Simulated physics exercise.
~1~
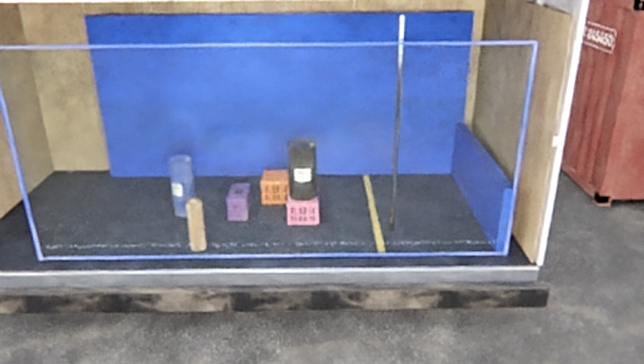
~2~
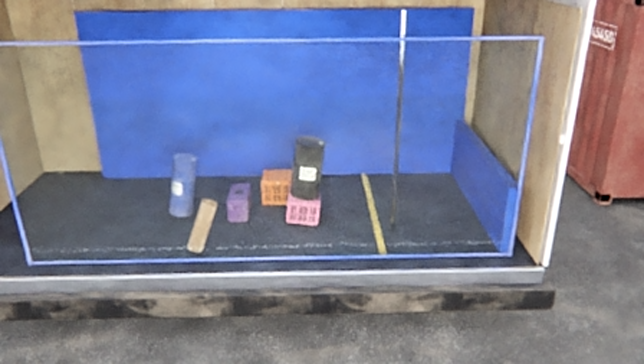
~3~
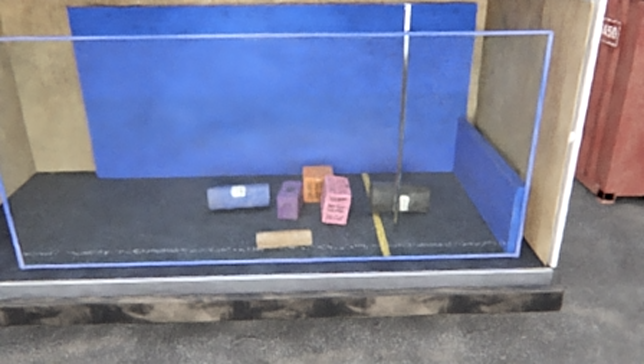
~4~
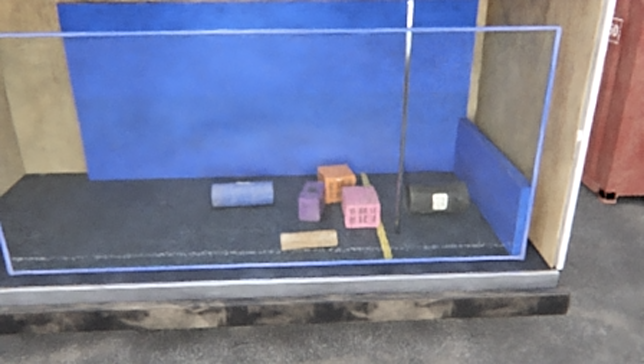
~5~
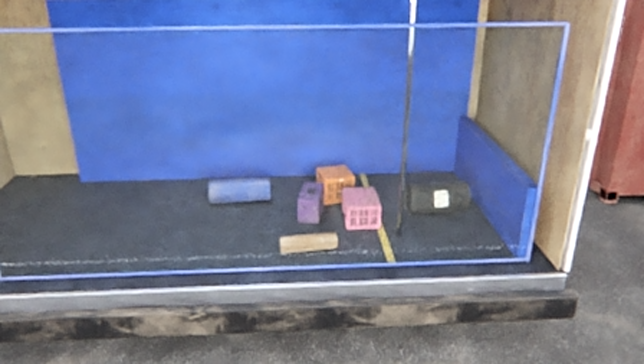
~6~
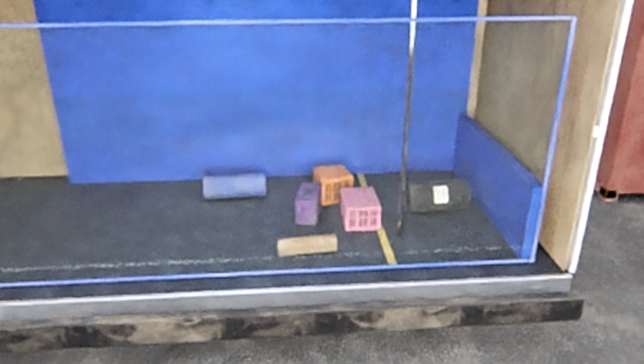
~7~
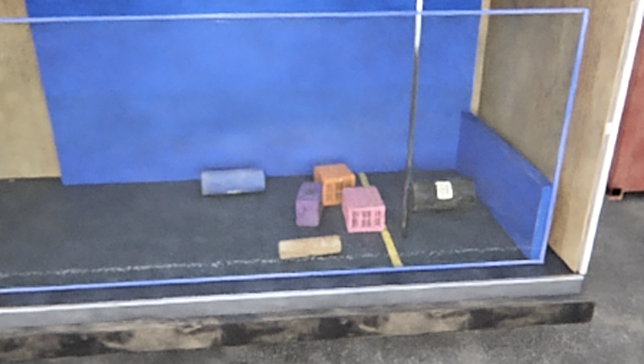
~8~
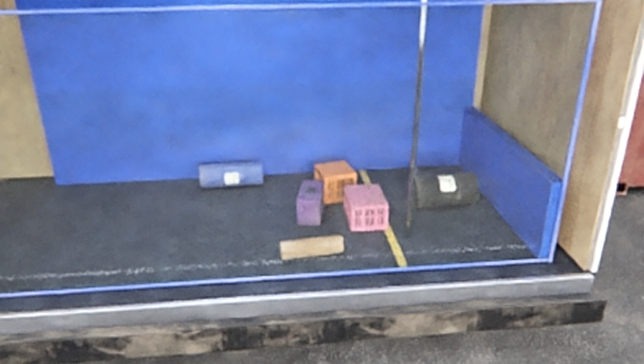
In this clip, a blue drum, black drum and brown roll tip over and slide right with a purple toolbox and orange and pink crates across a blue-walled bay, the pink crate tumbling. The black drum settles beyond the yellow line, while the others stop short of it.
